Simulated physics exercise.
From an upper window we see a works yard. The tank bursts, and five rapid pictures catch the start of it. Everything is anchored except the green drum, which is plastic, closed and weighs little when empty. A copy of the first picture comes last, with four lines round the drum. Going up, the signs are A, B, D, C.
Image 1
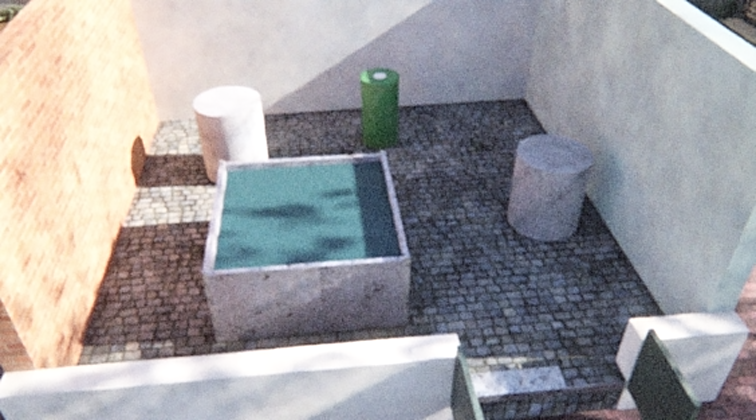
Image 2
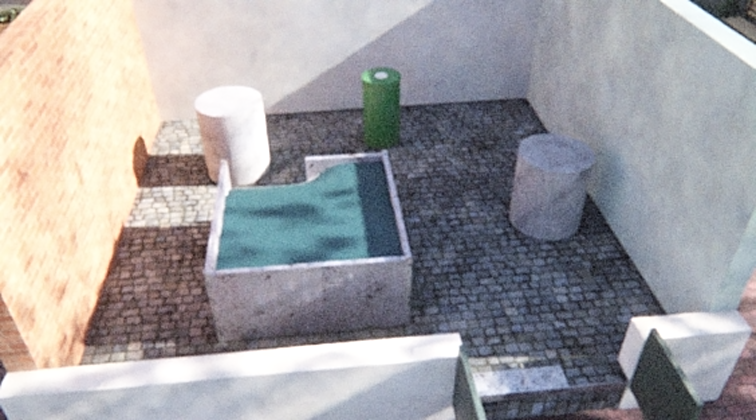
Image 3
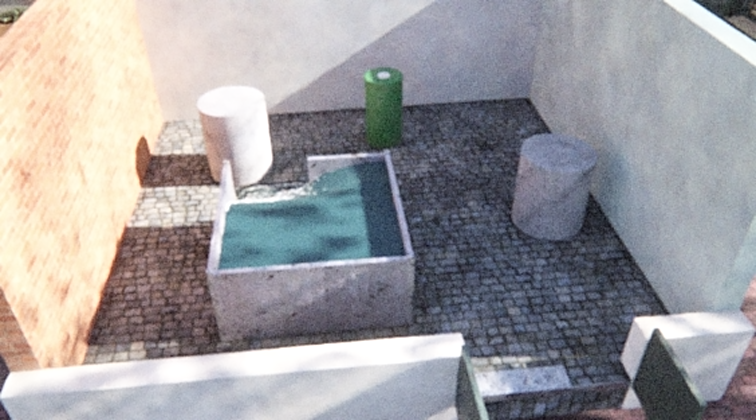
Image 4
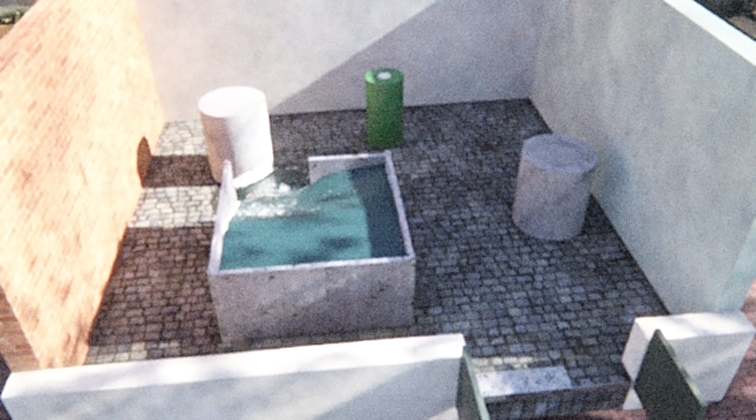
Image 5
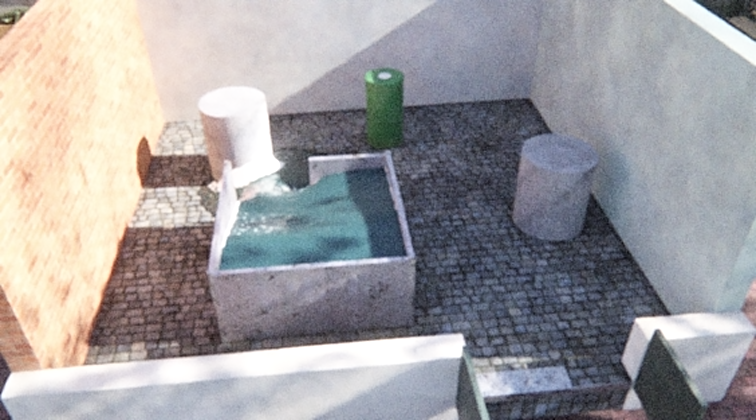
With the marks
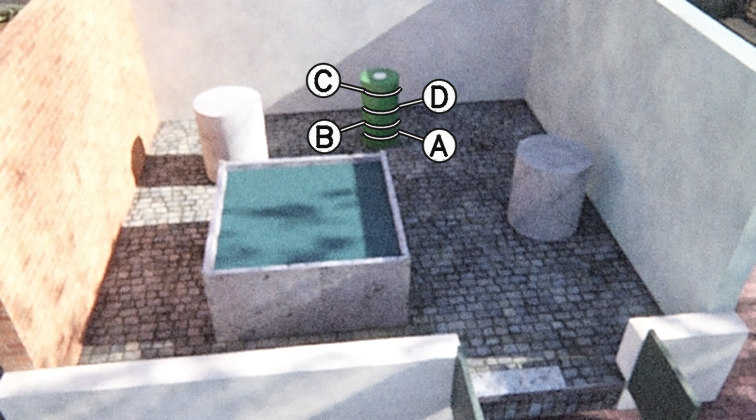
A full square tank opens at its back wall and water pours out beside the white drum.
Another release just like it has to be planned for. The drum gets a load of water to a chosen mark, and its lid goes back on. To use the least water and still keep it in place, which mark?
B is the one.
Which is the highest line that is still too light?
That would be A.
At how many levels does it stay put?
Three.
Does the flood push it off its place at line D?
No, not at all.
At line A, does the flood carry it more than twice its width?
No, it does not.
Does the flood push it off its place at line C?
No, that is safe.
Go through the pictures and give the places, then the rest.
Lid of the green drum at (381, 76); tank full, its middle at (306, 213); open gate at (543, 331), in the first picture.
Water covers 2 % of the ground, mostly out of sight from here, in the second picture.
Water covers 4 % of the ground, mostly out of sight from here, in the third picture.
Water covers 6 % of the ground, mostly out of sight from here, in the fourth picture.
Lid of the green drum at (385, 76); 8 % of the ground wet, in view closest to the drum at (319, 157), in the fifth picture.
On the marked copy, A at (383, 138); B at (383, 127); C at (383, 95); D at (383, 113); from the bottom up A, B, D, C.
If A is chosen, it is pushed about its own width away.
If B is chosen, it does not move.
If C is chosen, it does not move.
If D is chosen, it does not move.
